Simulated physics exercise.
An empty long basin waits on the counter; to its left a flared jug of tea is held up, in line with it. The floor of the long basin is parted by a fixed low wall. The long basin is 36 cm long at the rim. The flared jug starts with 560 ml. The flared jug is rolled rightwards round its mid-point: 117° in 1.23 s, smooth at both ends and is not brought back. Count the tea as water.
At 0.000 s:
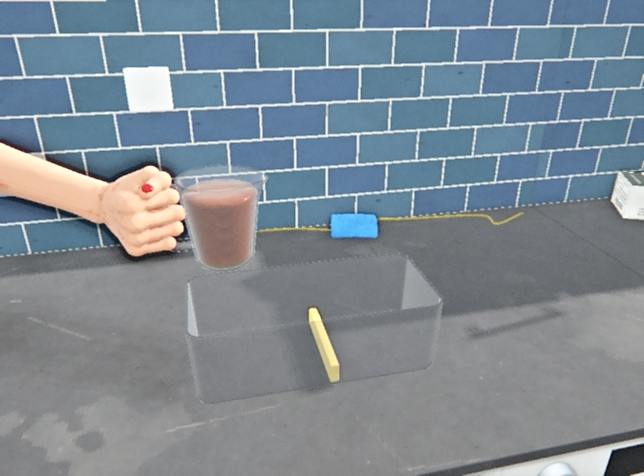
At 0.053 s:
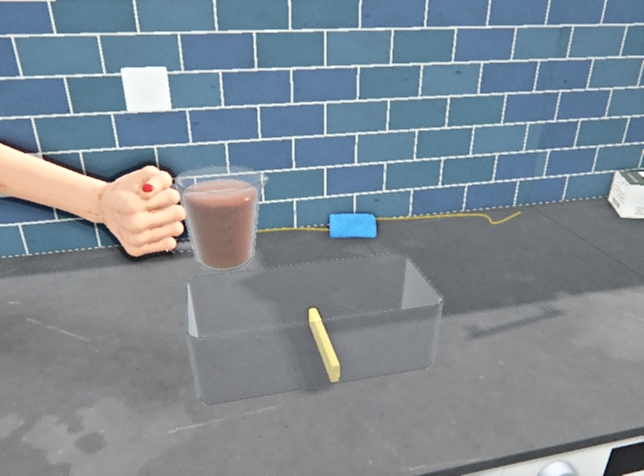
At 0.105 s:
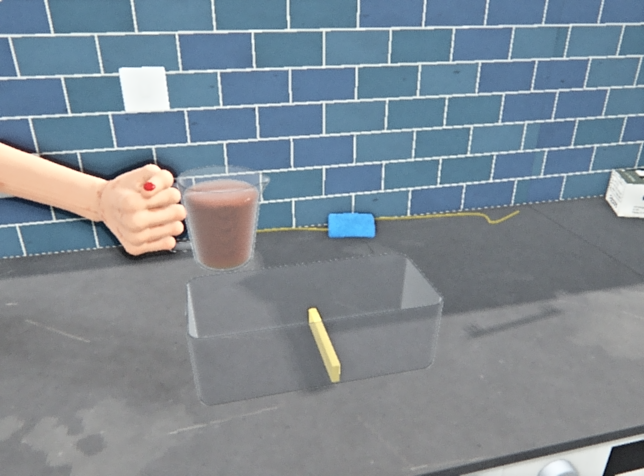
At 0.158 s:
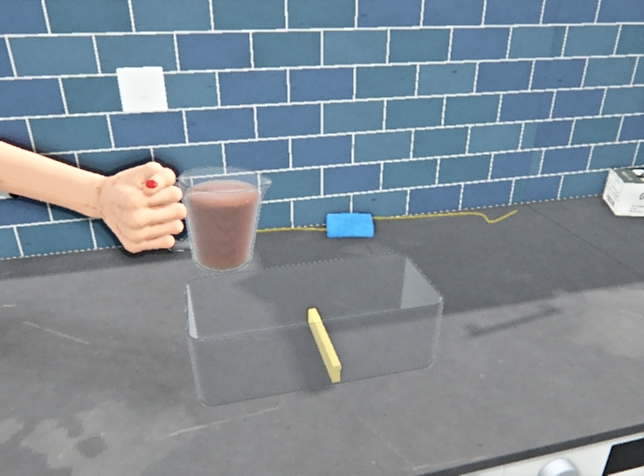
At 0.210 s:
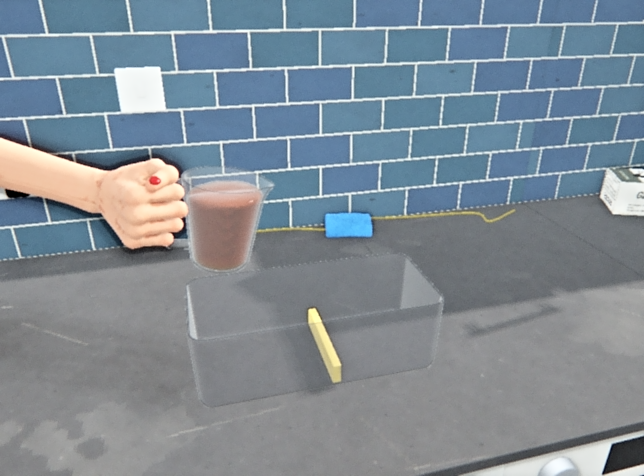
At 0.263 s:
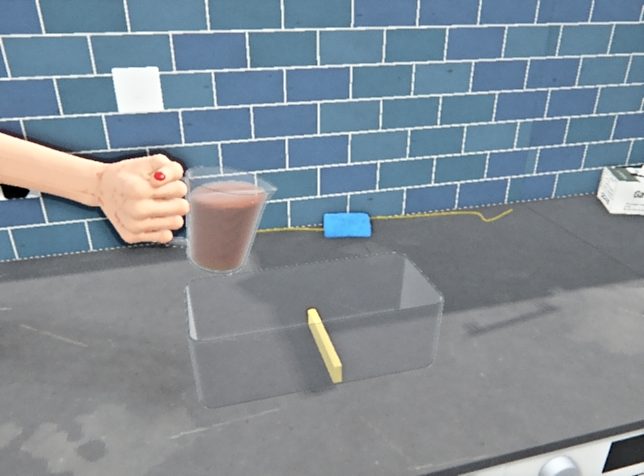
A bare hand and forearm reach in from the left, holding a clear flared jug of reddish-brown tea above a dark grey counter, seen from slightly above against blue brick-like tiles. An empty transparent basin with a yellow strip at its middle sits in front, a blue block and thin yellow cord behind. The jug slowly tilts a little rightwards as the view drifts very slightly.
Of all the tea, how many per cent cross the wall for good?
Roughly 50 per cent is past the wall.
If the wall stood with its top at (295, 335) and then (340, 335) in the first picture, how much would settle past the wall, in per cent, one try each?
In turn about 85 and 15 per cent.
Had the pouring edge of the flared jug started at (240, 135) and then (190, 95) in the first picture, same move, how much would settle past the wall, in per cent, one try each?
In turn about 20 and 15 per cent.
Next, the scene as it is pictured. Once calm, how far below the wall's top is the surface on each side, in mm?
Some 22 mm on the left and 18 mm on the right.
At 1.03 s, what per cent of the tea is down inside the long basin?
About 76 per cent.
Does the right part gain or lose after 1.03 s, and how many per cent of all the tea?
The share moves up, by some 4 per cent.
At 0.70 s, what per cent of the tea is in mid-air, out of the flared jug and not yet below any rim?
About 20 per cent.
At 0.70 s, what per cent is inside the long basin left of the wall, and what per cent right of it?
Some 1 per cent left and 8 right.
Then, 0.70 s in, the tilt is 72° and 71 per cent is still to pour, 1 is left of the wall and 8 right of it.
Then, 1.03 s in, the tilt is 109° and 11 per cent is still to pour, 30 is left of the wall and 47 right of it.
Then, 1.36 s in, the tilt is 117° and 0 per cent is still to pour, 48 is left of the wall and 50 right of it.
Then, 1.73 s in, the tilt is 117° and 0 per cent is still to pour, 48 is left of the wall and 50 right of it.
Finally, 48 per cent lies left of the wall, 50 right of it and 1 outside.
